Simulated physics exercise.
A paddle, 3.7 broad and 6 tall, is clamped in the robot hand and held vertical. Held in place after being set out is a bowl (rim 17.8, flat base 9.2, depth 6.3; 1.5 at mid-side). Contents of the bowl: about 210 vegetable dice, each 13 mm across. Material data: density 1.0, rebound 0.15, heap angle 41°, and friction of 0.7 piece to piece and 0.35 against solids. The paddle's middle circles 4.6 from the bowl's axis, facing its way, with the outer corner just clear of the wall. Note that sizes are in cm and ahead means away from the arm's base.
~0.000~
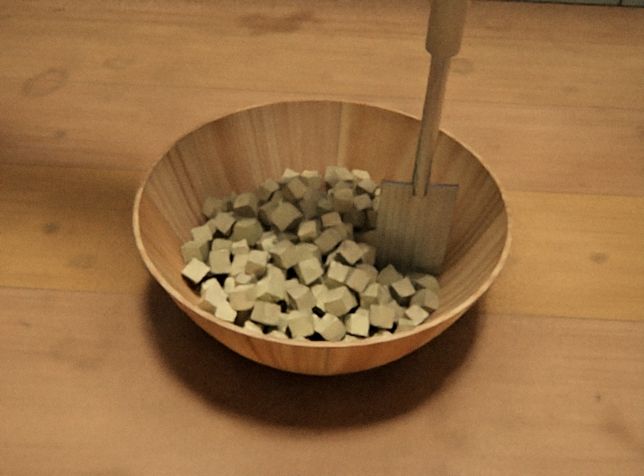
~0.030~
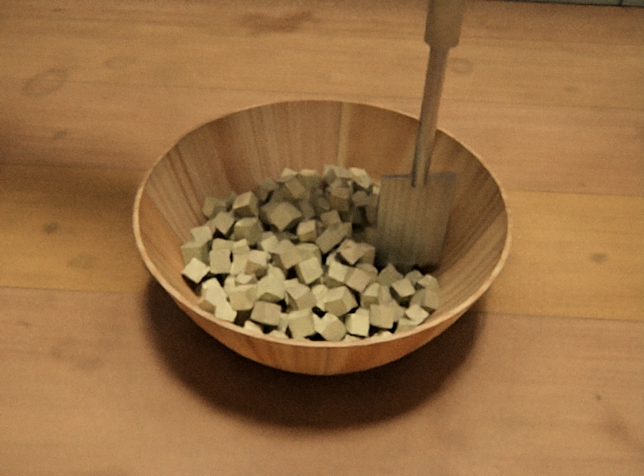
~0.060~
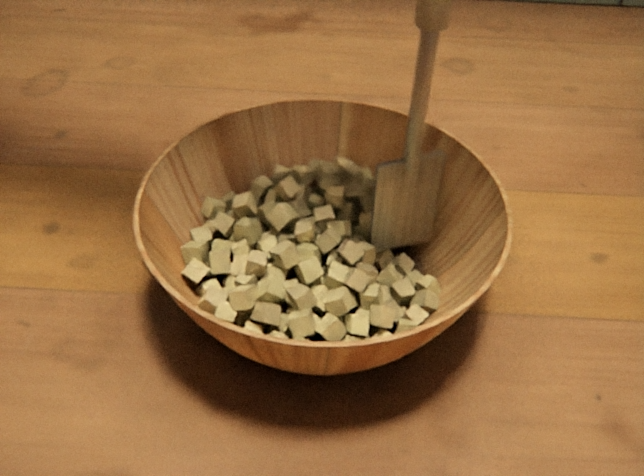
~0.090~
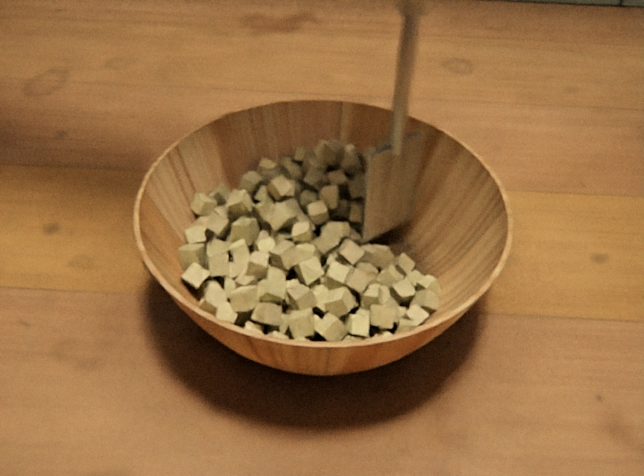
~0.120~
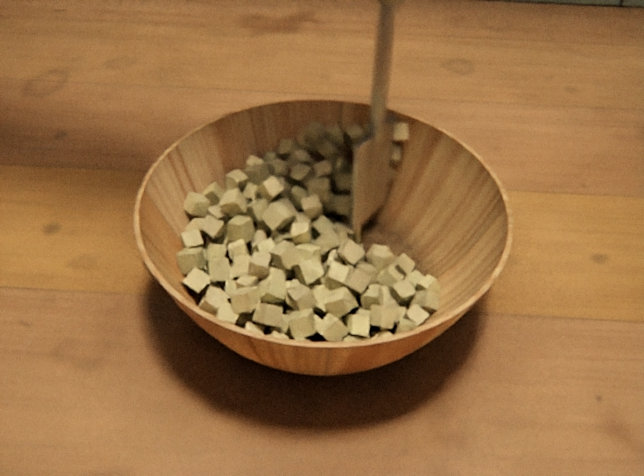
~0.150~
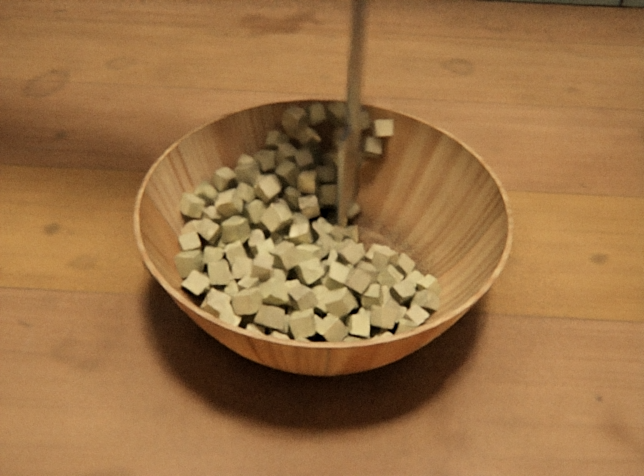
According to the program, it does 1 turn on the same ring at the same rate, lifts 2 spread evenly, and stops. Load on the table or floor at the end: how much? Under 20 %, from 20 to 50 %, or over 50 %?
Under 20 %.
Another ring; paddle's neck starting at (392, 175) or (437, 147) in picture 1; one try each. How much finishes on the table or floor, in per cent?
5 and 15 %.
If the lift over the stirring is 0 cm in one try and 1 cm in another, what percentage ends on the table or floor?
Near 15 in a hundred, then near 10 in a hundred.
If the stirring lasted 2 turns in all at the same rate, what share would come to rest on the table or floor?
Close to 20 in a hundred.
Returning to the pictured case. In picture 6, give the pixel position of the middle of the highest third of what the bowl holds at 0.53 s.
Centre estimate: (414, 280).
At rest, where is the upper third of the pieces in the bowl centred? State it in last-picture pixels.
Somewhere close to (390, 208).
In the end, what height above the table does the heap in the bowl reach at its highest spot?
Roughly 6.5 centimetres.
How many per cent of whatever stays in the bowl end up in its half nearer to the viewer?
Roughly 40 percent of it.
After 0.34 s, 184° round, highest piece 9 above the table; 208 in the bowl, 5 in flight or on the tool.
After 0.53 s, 294° round, highest piece 8 above the table; 193 in the bowl, 17 on the table or floor, 3 in flight or on the tool.
After 0.82 s, 0° round, highest piece 7 above the table; 185 in the bowl, 28 on the table or floor.
After 1.52 s, 0° round, highest piece 7 above the table; 185 in the bowl, 28 on the table or floor.
In the end, 185 in the bowl, 28 on the table or floor. That is 13 % on the table or floor.
